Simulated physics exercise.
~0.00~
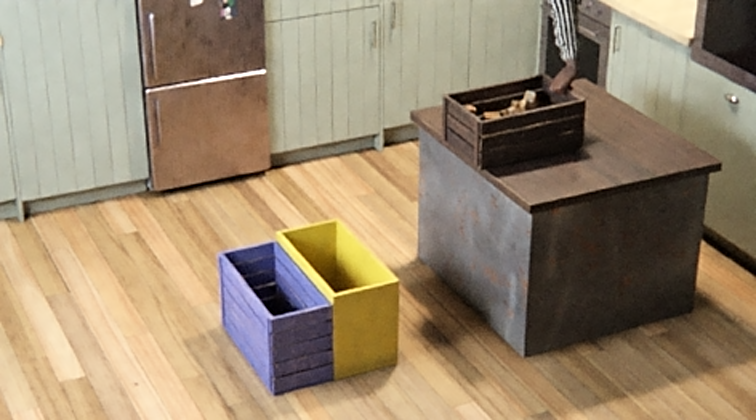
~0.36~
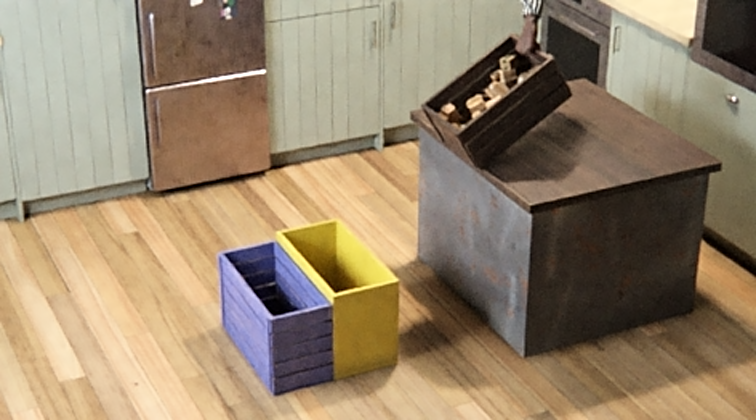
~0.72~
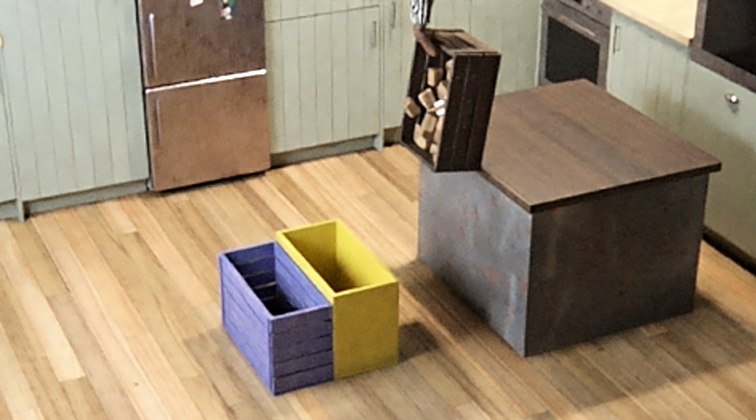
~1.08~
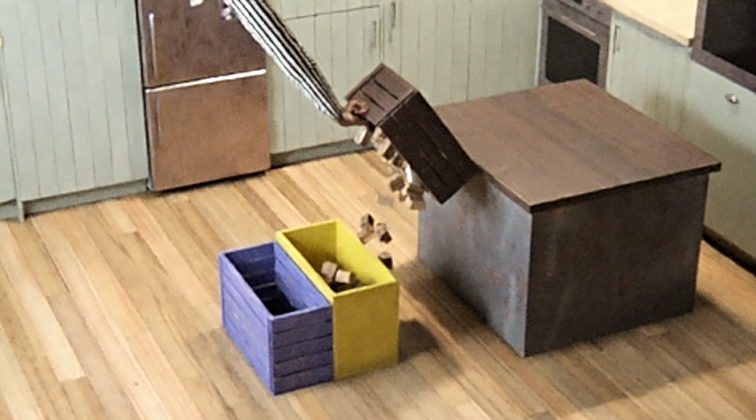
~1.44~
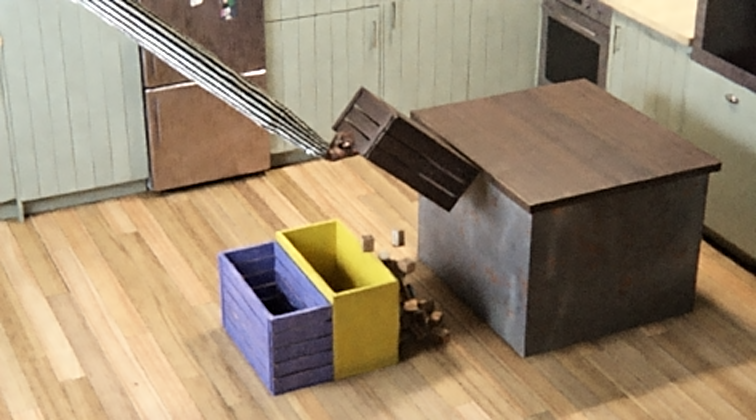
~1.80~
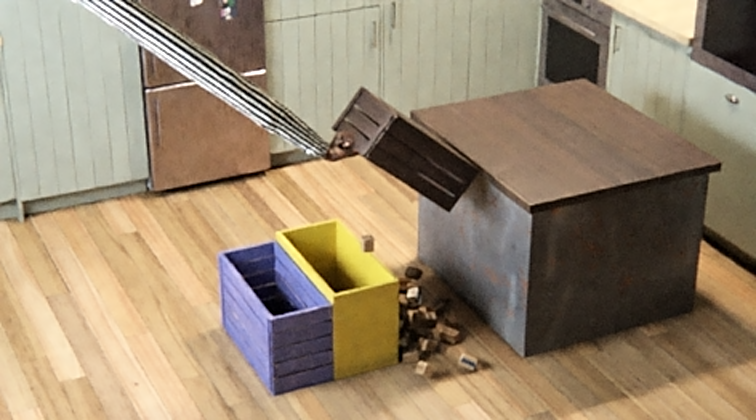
In a kitchen, a hand in a striped sleeve tips a dark wooden tote of small blocks leftward off a bench top, spilling them towards yellow and blue bins; some drop into the yellow bin, but most end up heaped on the floor between it and the bench.
